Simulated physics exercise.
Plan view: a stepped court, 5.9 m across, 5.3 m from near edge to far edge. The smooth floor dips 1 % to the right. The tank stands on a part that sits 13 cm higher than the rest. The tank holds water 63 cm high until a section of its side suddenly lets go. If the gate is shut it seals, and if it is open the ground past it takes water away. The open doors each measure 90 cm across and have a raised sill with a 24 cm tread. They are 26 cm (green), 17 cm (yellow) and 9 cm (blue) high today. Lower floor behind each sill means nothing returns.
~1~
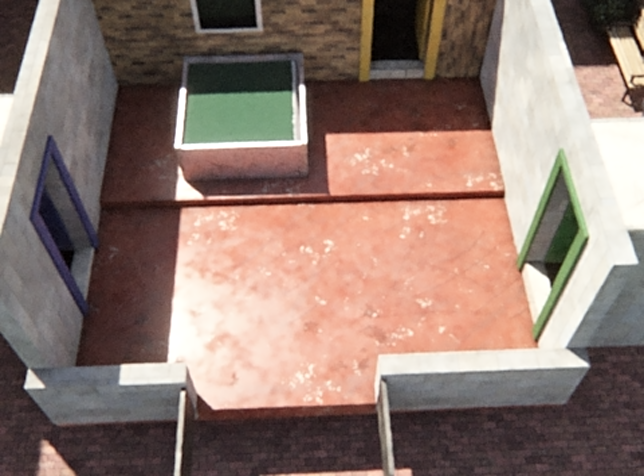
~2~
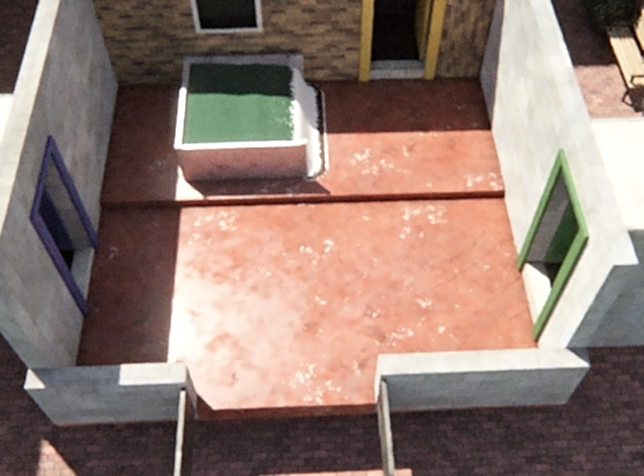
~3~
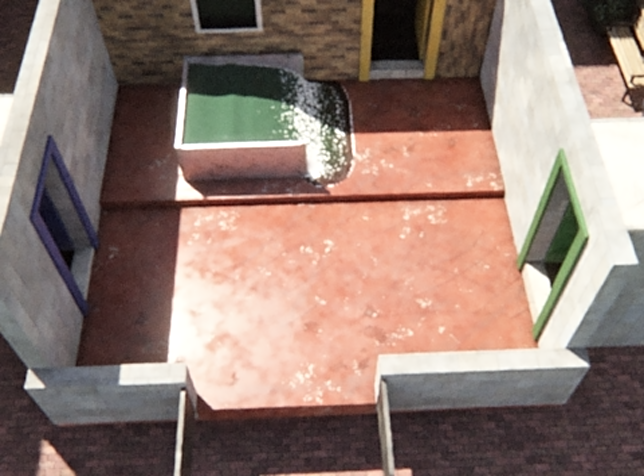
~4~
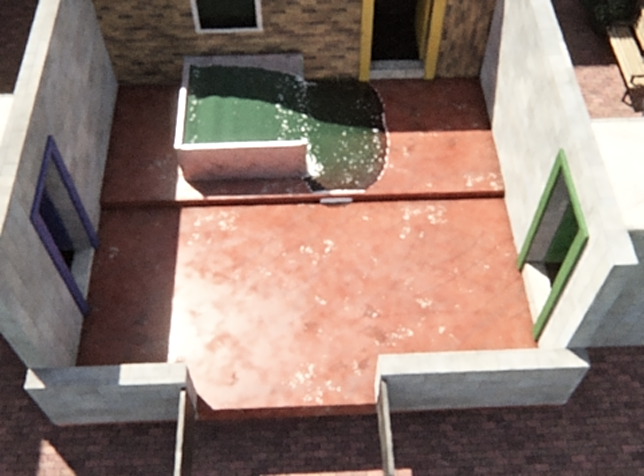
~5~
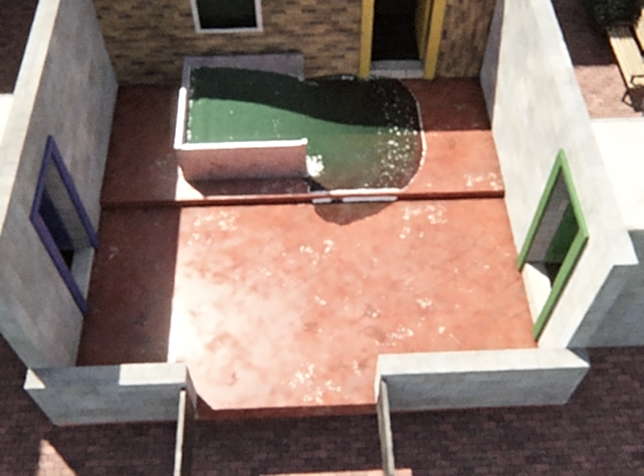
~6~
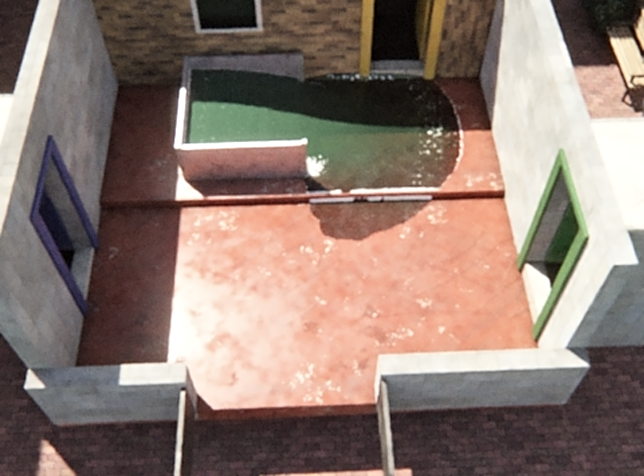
We see a raised tank of green water in a walled court with a red floor; its right side opens and water pours out, spreading rightward across the upper level and then over the step onto the lower floor.
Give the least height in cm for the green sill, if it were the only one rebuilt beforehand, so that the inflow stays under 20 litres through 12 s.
It needs to be at least 13 cm or so.
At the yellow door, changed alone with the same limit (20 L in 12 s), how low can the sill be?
For the yellow door, about 14.5 cm.
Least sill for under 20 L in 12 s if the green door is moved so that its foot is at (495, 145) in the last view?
Something near 28 cm.
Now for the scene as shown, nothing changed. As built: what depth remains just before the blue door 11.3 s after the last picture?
Depth: Near 5.0 cm.
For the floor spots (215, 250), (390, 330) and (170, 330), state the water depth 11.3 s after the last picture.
The depths come to about 6, 6 and 6 cm.
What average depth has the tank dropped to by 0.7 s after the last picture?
The average depth is some 27 cm.
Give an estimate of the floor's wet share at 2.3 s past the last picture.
Wet: Close to 40 %.
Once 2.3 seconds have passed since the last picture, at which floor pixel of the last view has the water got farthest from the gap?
In the last picture, around (536, 378).
Then, 0.7 s after the last picture water covers 30 % of the floor, deepest (44 cm) near (475, 87); it has not reached the green door.
Then, 2.3 s after the last picture water covers 40 % of the floor, deepest (31 cm) near (536, 378); 13 cm at the green door, 0 litres in over its 26 cm sill.
Then, 11.3 s after the last picture water covers 85 % of the floor, deepest (10 cm) near (522, 379); 8 cm at the green door, 0 litres in over its 26 cm sill.
At the green door as built, the water peaked near 18 cm, 5.1 s after the last picture.
Run again over the same 12 s with other heights there, 38 litres in over 11 cm, 12 litres over 14.5 cm. The limit of 20 litres is kept from about 13 cm up.
